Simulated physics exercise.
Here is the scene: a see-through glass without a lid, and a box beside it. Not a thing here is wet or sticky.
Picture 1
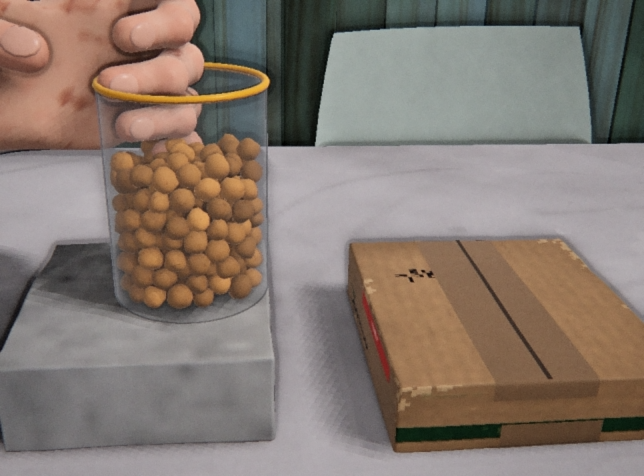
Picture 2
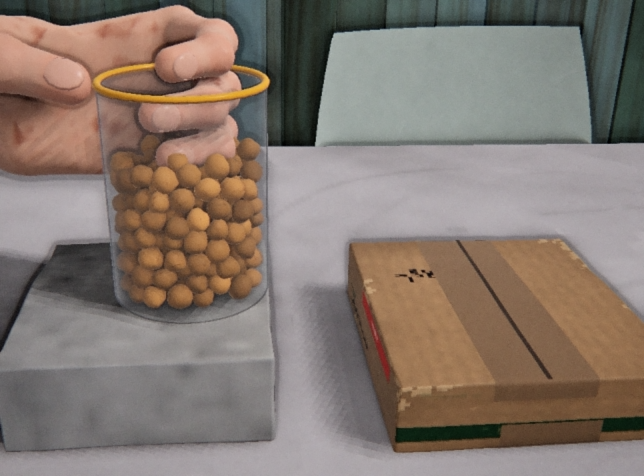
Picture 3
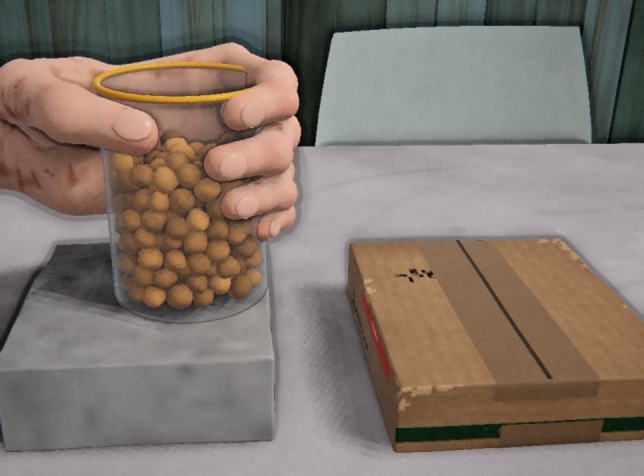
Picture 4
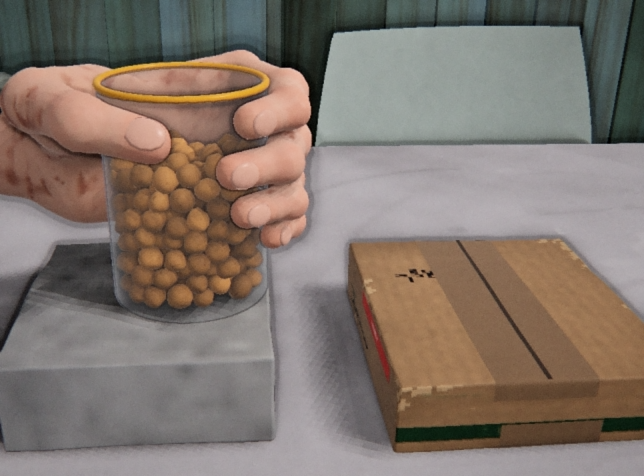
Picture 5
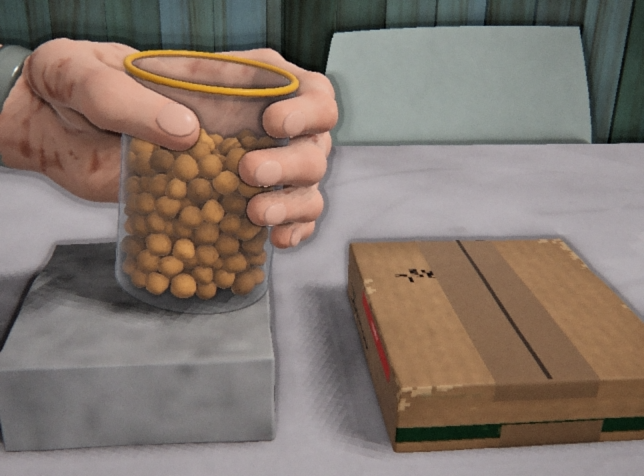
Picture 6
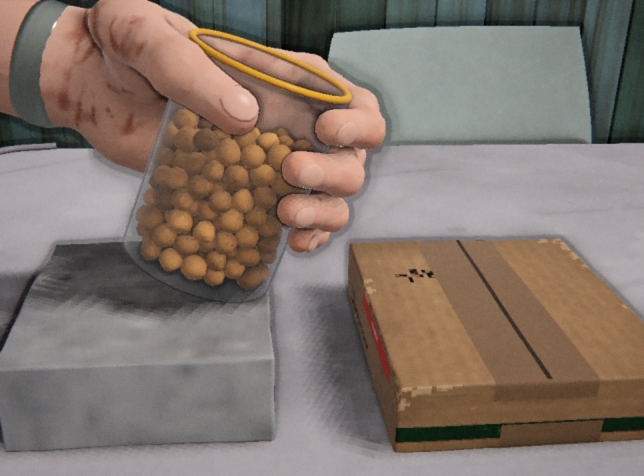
A hand gripped a clear, open glass of roasted chickpeas on a gray block, then raised it slightly and leaned it to the right, toward a cardboard box that stayed still.
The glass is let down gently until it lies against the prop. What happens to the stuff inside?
Looks like the filling will partly leave it.
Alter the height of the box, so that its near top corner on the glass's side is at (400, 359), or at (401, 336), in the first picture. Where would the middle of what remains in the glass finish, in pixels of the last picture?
(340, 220) and (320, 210), approximately.
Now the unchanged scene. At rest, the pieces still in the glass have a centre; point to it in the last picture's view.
Centre, last view: Approx. (371, 254).
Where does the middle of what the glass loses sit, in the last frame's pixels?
At about (511, 286).
Then, 0.45 s past the last view, the glass leans 51°; everything is still inside.
Then, 0.93 s past the last view, the glass leans 84°; a stray few of the roasted chickpeas out of it.
Then, 1.50 s past the last view, the glass rests on the box at 101°; a small part of the roasted chickpeas out of it.
Finally, the glass rests on the box at 101°; a small part of the roasted chickpeas out of it.
